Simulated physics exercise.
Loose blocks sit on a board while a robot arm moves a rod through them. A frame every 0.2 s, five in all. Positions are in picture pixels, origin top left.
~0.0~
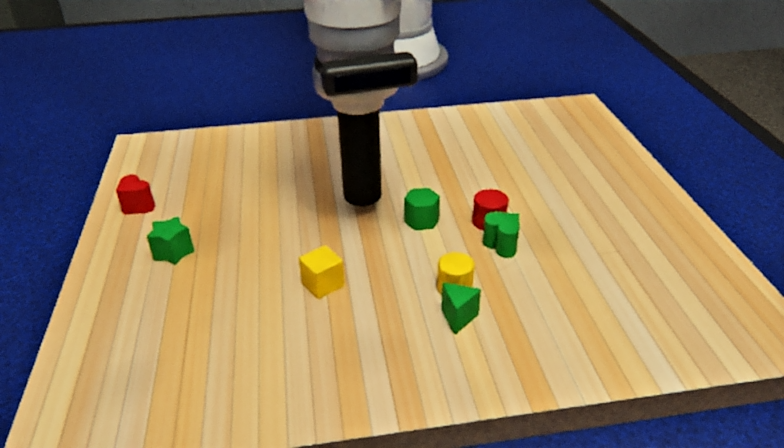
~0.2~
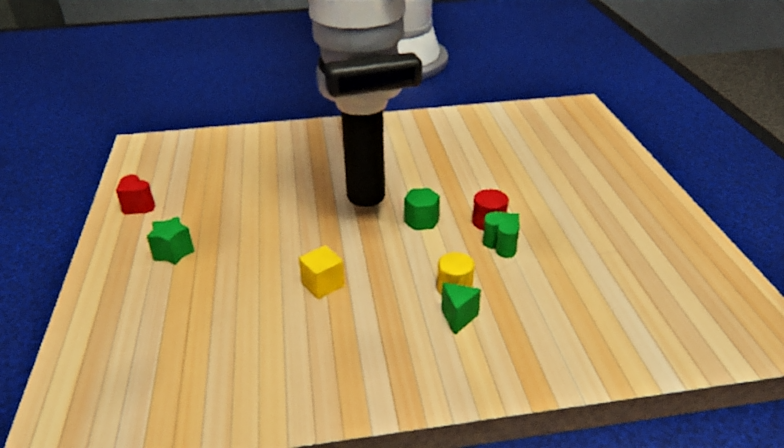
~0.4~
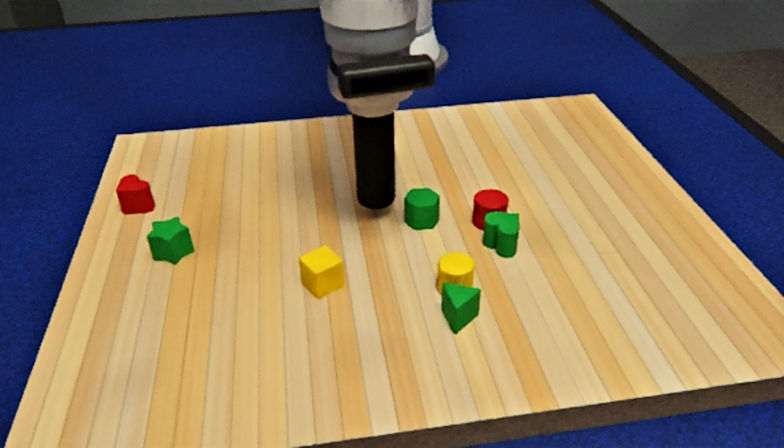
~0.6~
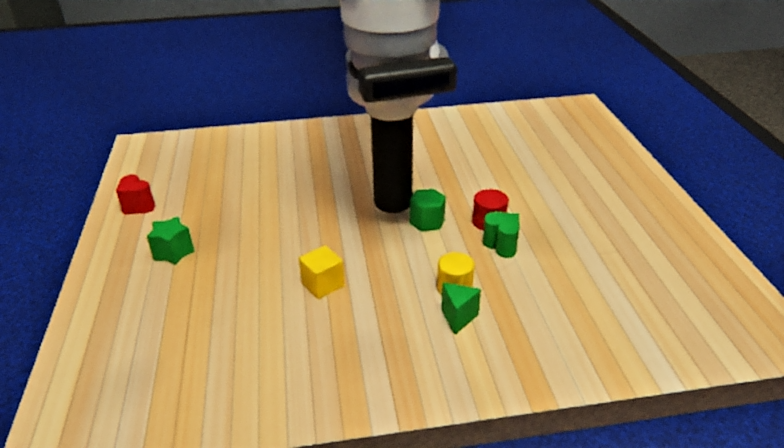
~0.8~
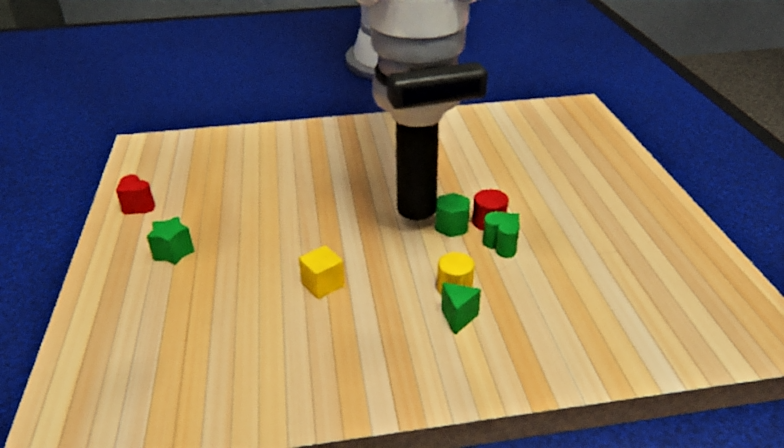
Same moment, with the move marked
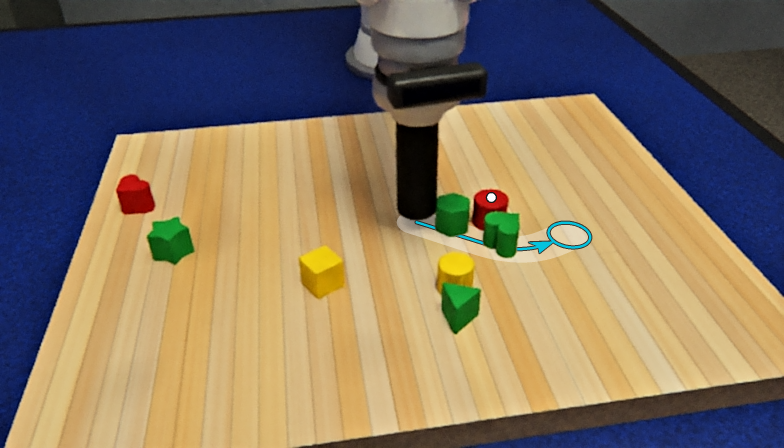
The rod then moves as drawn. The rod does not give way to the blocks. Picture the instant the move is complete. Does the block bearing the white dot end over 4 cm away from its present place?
No, it doesn't check out.
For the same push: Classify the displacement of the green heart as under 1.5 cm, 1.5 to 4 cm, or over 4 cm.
It will fall in the top band, over 4 cm.
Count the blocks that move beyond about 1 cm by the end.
Three or more blocks move more than 1 cm.
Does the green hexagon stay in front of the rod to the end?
Yes, I think so.
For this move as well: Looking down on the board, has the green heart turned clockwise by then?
Short answer: Yes.
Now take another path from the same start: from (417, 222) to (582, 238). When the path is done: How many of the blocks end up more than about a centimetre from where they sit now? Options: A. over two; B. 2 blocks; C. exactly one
Correct choice: A.
Path on the board, from (417, 222) via (466, 238) and (522, 249), ending at (569, 235); the dot is on the red disc.
What follows on the original path. One third of the way, rod (468, 226); green hexagon (508, 214), turned 20° anticlockwise; red disc (519, 196); green heart (534, 232), turned 35° clockwise.
Two thirds of the way, rod (524, 237); green hexagon (559, 214), turned 70° anticlockwise; red disc (519, 196); green heart (559, 239), turned 100° clockwise.
At the end, rod (572, 222); green hexagon (597, 196), turned 110° anticlockwise; yellow disc in place; red disc (519, 196); green heart (570, 241), turned 115° clockwise.
